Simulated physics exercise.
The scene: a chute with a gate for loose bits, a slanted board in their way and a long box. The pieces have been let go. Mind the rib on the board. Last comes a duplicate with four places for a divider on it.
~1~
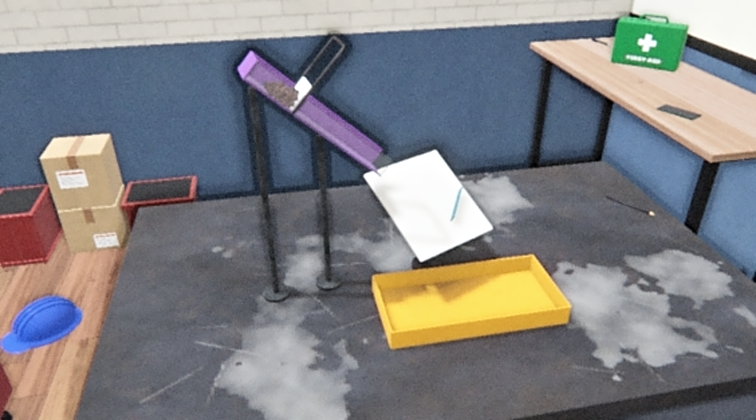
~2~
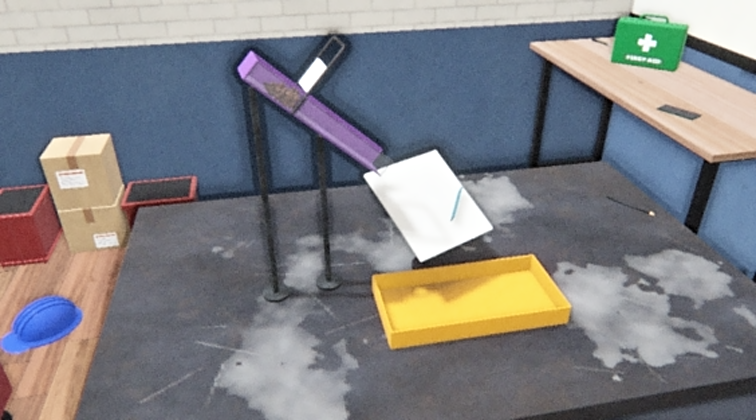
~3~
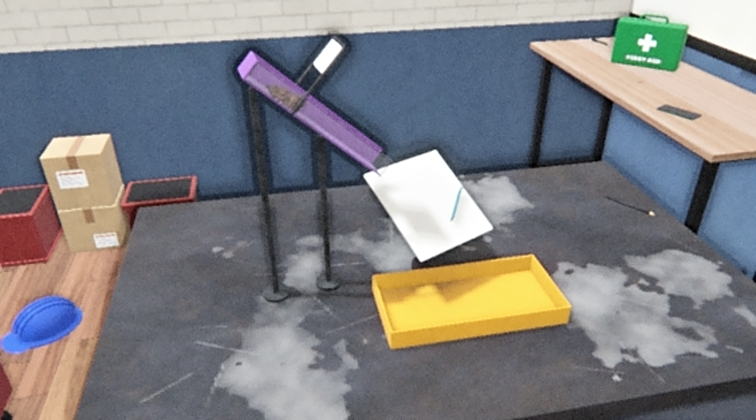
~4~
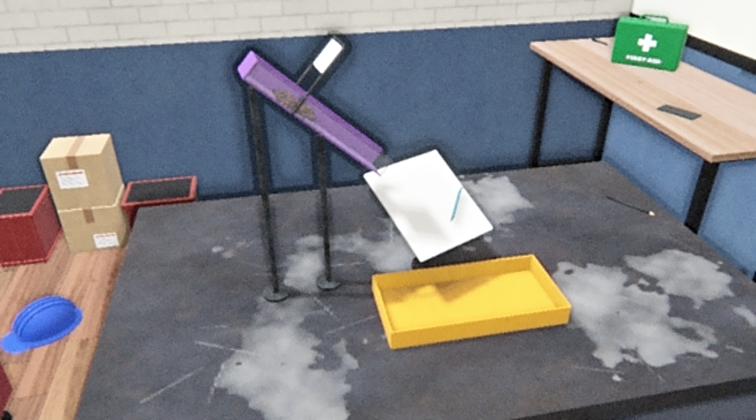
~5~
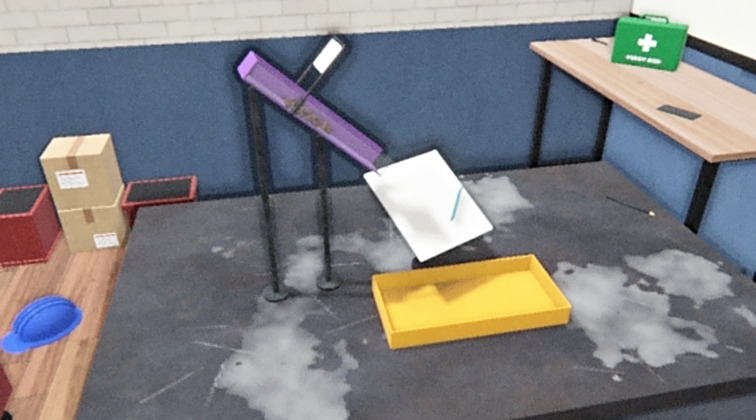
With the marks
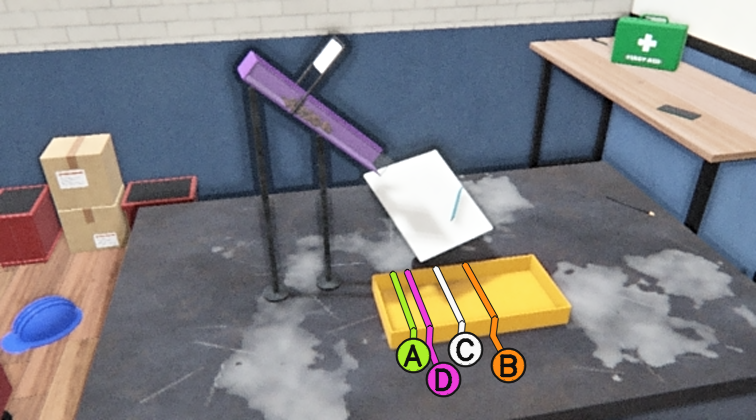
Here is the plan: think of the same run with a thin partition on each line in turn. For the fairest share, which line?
Line B does it best.
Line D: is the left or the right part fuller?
The right side.
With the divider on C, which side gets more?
More lands on the right.
On the marked copy, line A crosses the front rim at (413, 329); line B crosses the front rim at (494, 317); line C crosses the front rim at (461, 322); line D crosses the front rim at (429, 327).
For line A, of what is caught, none on the left of the divider, all on the right.
For line B, of what is caught, about half on the left of the divider, about half on the right.
For line C, of what is caught, none on the left of the divider, all on the right.
For line D, of what is caught, none on the left of the divider, all on the right.
